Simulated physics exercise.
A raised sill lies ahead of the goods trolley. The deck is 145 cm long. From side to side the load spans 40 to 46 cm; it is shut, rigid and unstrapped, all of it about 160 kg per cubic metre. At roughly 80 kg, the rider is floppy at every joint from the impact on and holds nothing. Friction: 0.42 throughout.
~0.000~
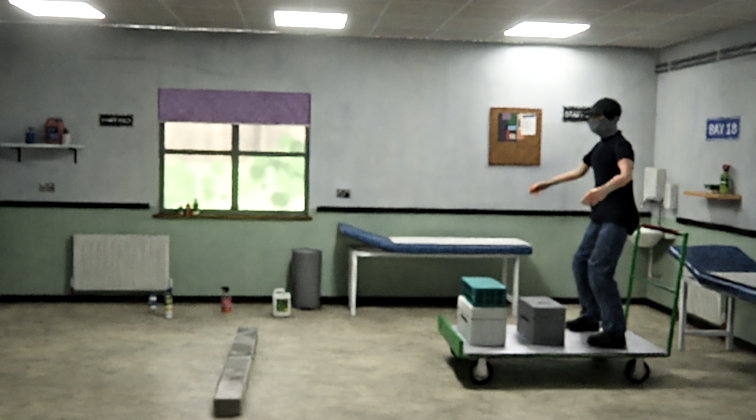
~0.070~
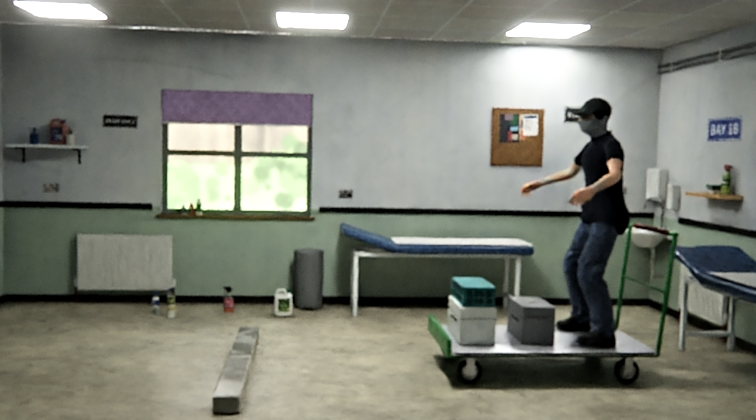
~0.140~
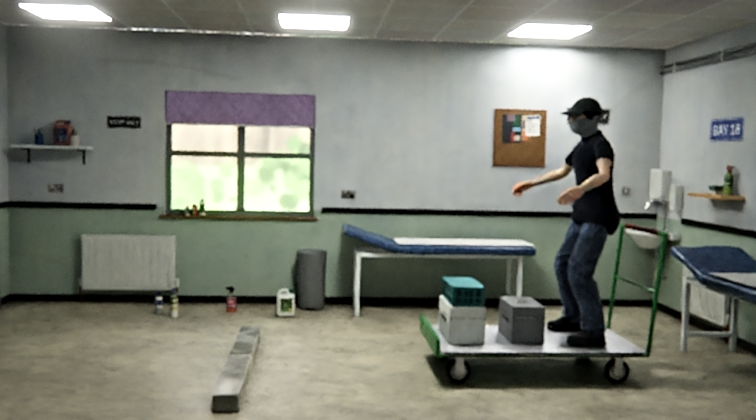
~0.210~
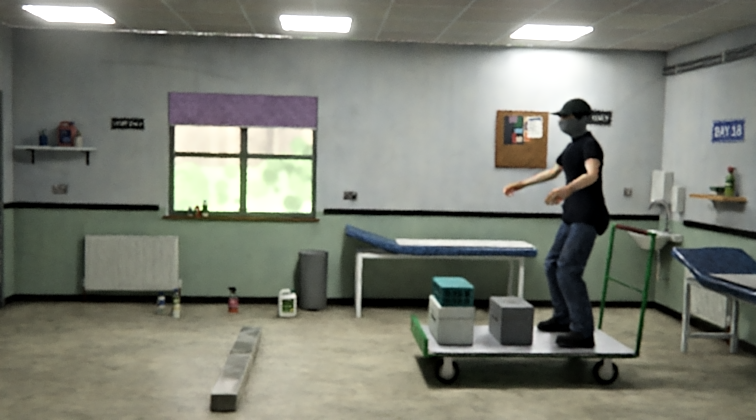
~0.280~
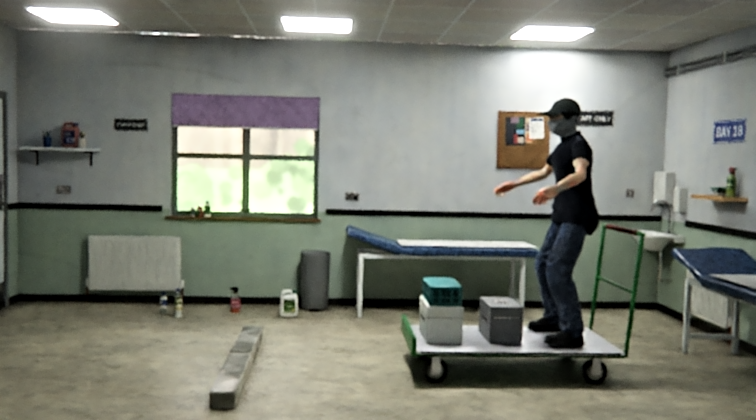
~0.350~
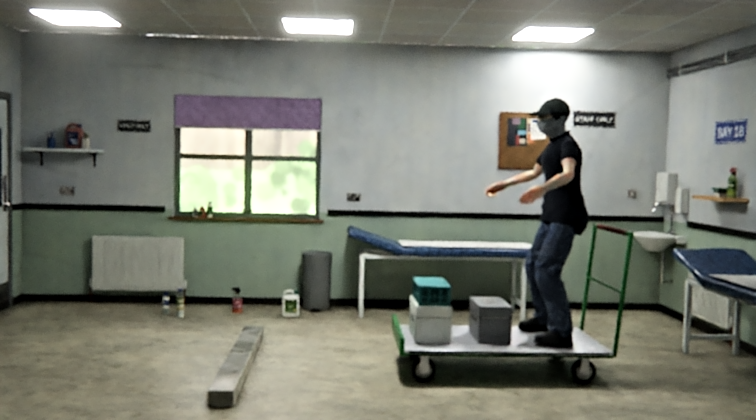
The video shows a person in a dark cap standing on a flat goods trolley with arms held forward, behind a teal crate and grey boxes, as the trolley rolls slowly left across a clinic-like room.
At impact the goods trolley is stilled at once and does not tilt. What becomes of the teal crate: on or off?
I'd expect it to hold within the edge.
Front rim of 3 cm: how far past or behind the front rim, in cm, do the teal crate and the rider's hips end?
Then the teal one stops 10 cm short of the rim and the hips 100 cm short of it.
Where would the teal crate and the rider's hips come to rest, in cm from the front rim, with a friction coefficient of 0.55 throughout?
Final: Teal 20 cm past rim; hips 100 cm behind rim.
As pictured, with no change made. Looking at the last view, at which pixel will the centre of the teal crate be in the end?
Resting point approx. (254, 288).
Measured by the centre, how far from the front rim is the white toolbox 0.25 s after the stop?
Around 15 cm short of the front rim.
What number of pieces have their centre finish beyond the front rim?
0.
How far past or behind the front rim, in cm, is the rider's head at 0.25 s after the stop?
Position: Approx. 80 cm behind the front rim.
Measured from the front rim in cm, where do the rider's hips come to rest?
They settle some 100 centimetres behind the rim.
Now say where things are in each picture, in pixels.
In the first picture, teal crate (483, 292), hips (615, 214), rim corner (461, 353); 0 cm covered, 149 to go.
In the second picture, teal crate (473, 292), hips (605, 214), rim corner (449, 352); 7 cm covered, 142 to go.
In the third picture, teal crate (463, 291), hips (596, 214), rim corner (438, 352); 14 cm covered, 135 to go.
In the fourth picture, teal crate (452, 292), hips (585, 214), rim corner (426, 352); 22 cm covered, 128 to go.
In the fifth picture, teal crate (442, 291), hips (575, 214), rim corner (414, 351); 29 cm covered, 120 to go.
In the sixth picture, teal crate (431, 291), hips (564, 214), rim corner (402, 350); 36 cm covered, 113 to go. Speed about 1.0 m/s.
Impact comes at 1.45 s.
After 1.70 s the teal crate is 10 cm behind the rim, tilted 0°, near (254, 288) in the last picture's view.
After 2.00 s the teal crate is 9 cm behind the rim, tilted 0°, near (254, 288) in the last picture's view.
After 2.45 s the teal crate is 9 cm behind the rim, tilted 0°, near (254, 288) in the last picture's view.
When all is still (2.9 s), nothing is past the rim; behind it, white toolbox, teal crate, grey toolbox and the rider's hips.
